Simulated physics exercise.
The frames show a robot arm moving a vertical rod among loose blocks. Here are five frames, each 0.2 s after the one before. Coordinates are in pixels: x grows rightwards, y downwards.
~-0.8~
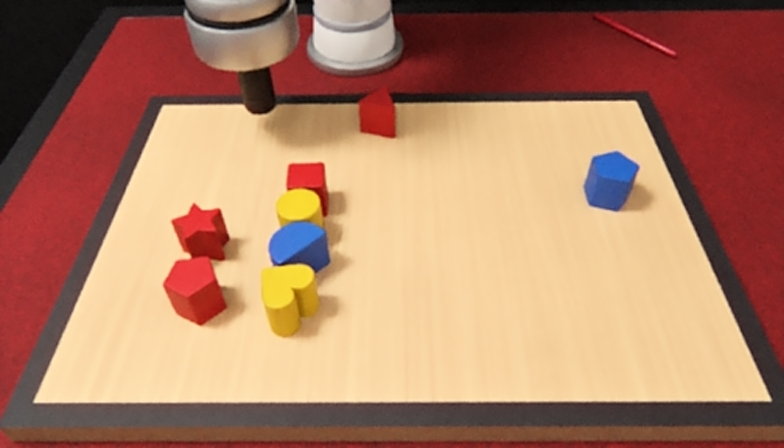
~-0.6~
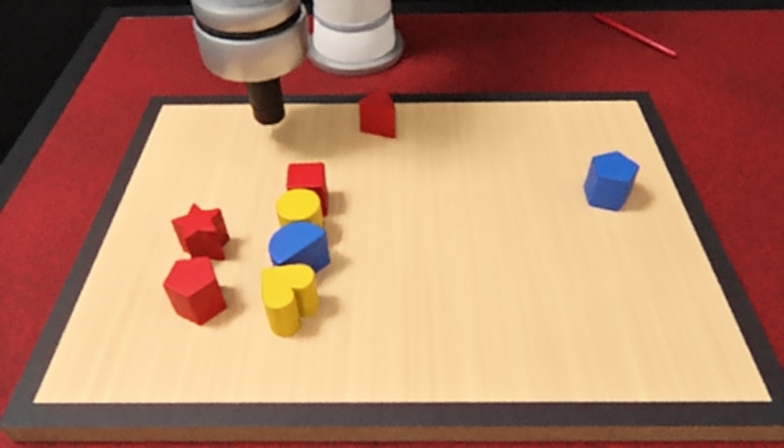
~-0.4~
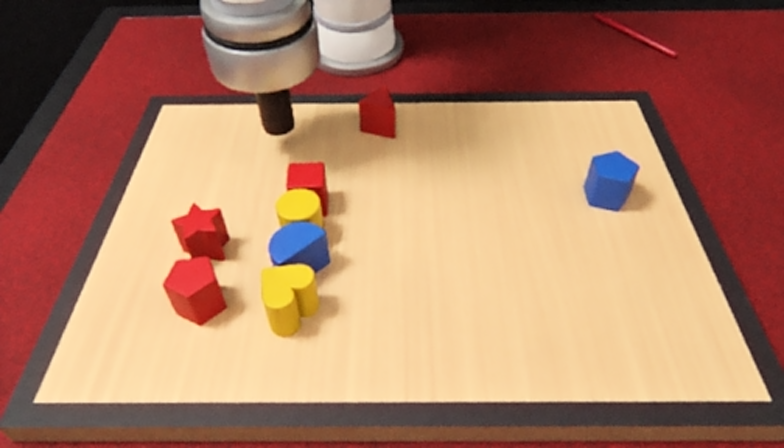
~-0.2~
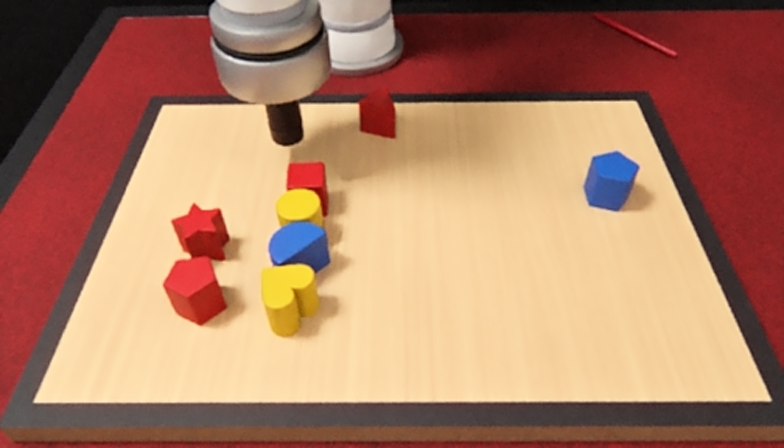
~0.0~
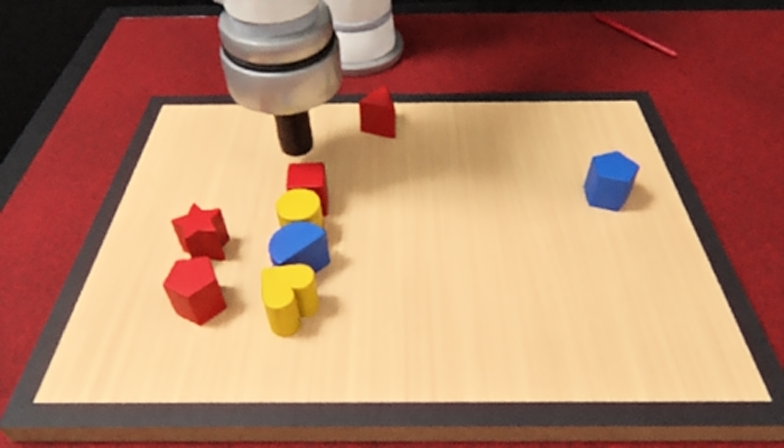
Robot arm moving its dark rod slowly forward and slightly right above a wooden board, while red, yellow and blue blocks stay still.
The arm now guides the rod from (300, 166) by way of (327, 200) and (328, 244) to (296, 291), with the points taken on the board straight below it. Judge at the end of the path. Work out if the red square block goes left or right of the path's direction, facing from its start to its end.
The red square block goes right.
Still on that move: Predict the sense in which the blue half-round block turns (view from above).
Looking down: Anticlockwise.
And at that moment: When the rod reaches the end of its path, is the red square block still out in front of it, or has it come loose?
Still leading.
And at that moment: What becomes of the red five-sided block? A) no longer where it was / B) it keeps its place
(A)
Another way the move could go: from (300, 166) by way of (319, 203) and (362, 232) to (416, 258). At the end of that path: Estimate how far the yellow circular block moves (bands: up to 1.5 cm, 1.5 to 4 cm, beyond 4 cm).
The yellow circular block moves over 4 cm.
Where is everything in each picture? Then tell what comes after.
In the first picture, tip of the rod at (261, 107), middles of tops, red five-sided block at (190, 274), yellow heart-shaped block at (284, 282), blue half-round block at (293, 238), yellow circular block at (298, 203), red square block at (305, 174).
In the second picture, rod at (270, 117), nothing pushed.
In the third picture, rod at (279, 127), nothing pushed.
In the fourth picture, rod at (288, 137), nothing pushed.
In the fifth picture, rod at (297, 147), red five-sided block at (190, 274), yellow heart-shaped block at (284, 282), blue half-round block at (293, 238), yellow circular block at (298, 203), red square block at (305, 174).
What follows on the original path. One third of the way, rod at (325, 181); yellow heart-shaped block at (277, 297), turned 25° anticlockwise; blue half-round block at (284, 259), turned 15° clockwise; yellow circular block at (293, 224); red square block at (307, 194), turned 25° clockwise.
Two thirds of the way, rod at (325, 225); yellow heart-shaped block at (270, 325), turned 40° anticlockwise; blue half-round block at (239, 304); yellow circular block at (262, 263); red square block at (299, 240), turned 45° clockwise.
At the end, rod at (292, 272); red five-sided block at (174, 280), turned 45° clockwise; yellow heart-shaped block at (270, 326), turned 40° anticlockwise; blue half-round block at (185, 356), turned 35° anticlockwise; yellow circular block at (208, 305); red square block at (256, 289), turned 55° clockwise.
